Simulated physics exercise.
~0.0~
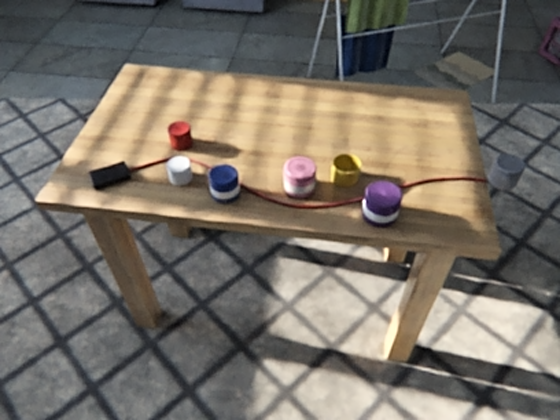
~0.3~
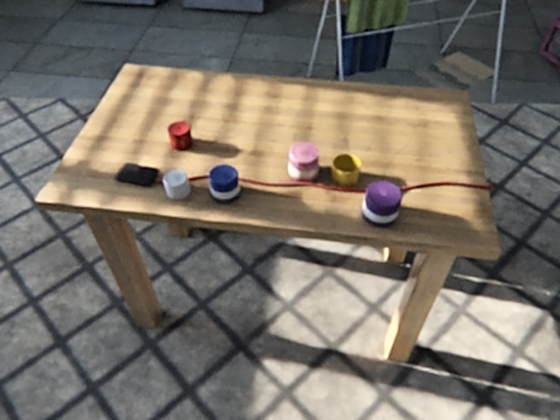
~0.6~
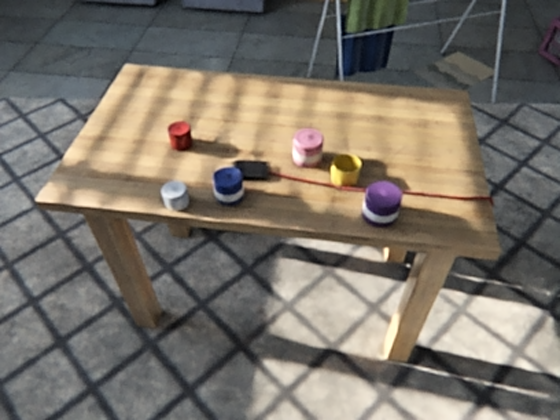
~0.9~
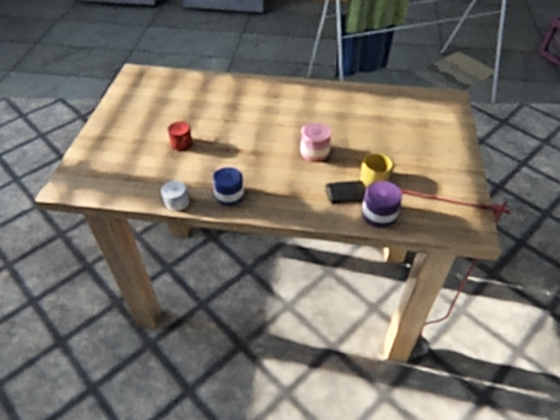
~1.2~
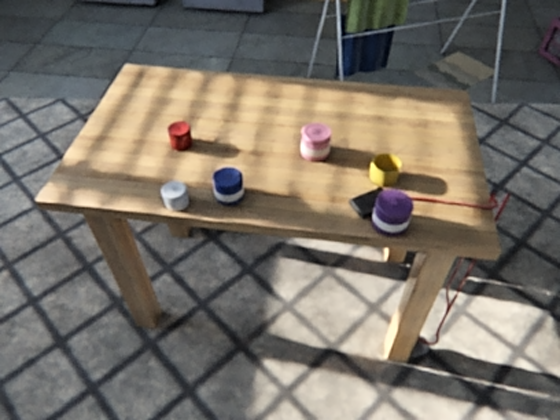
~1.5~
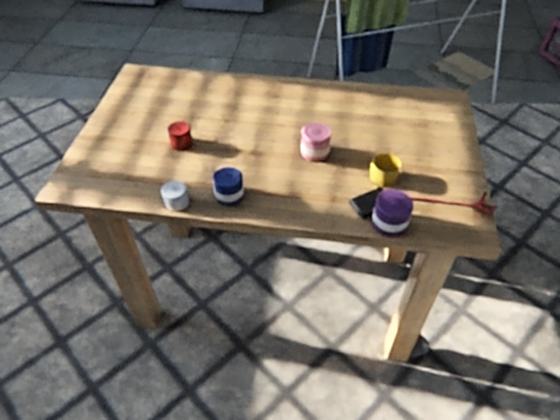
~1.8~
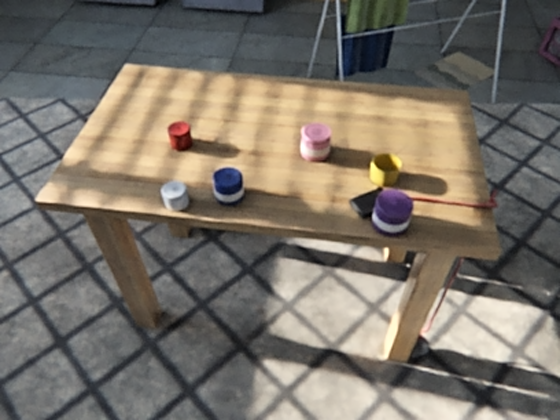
A wooden table holds small tubs as a falling grey object's red cord drags a black phone right.
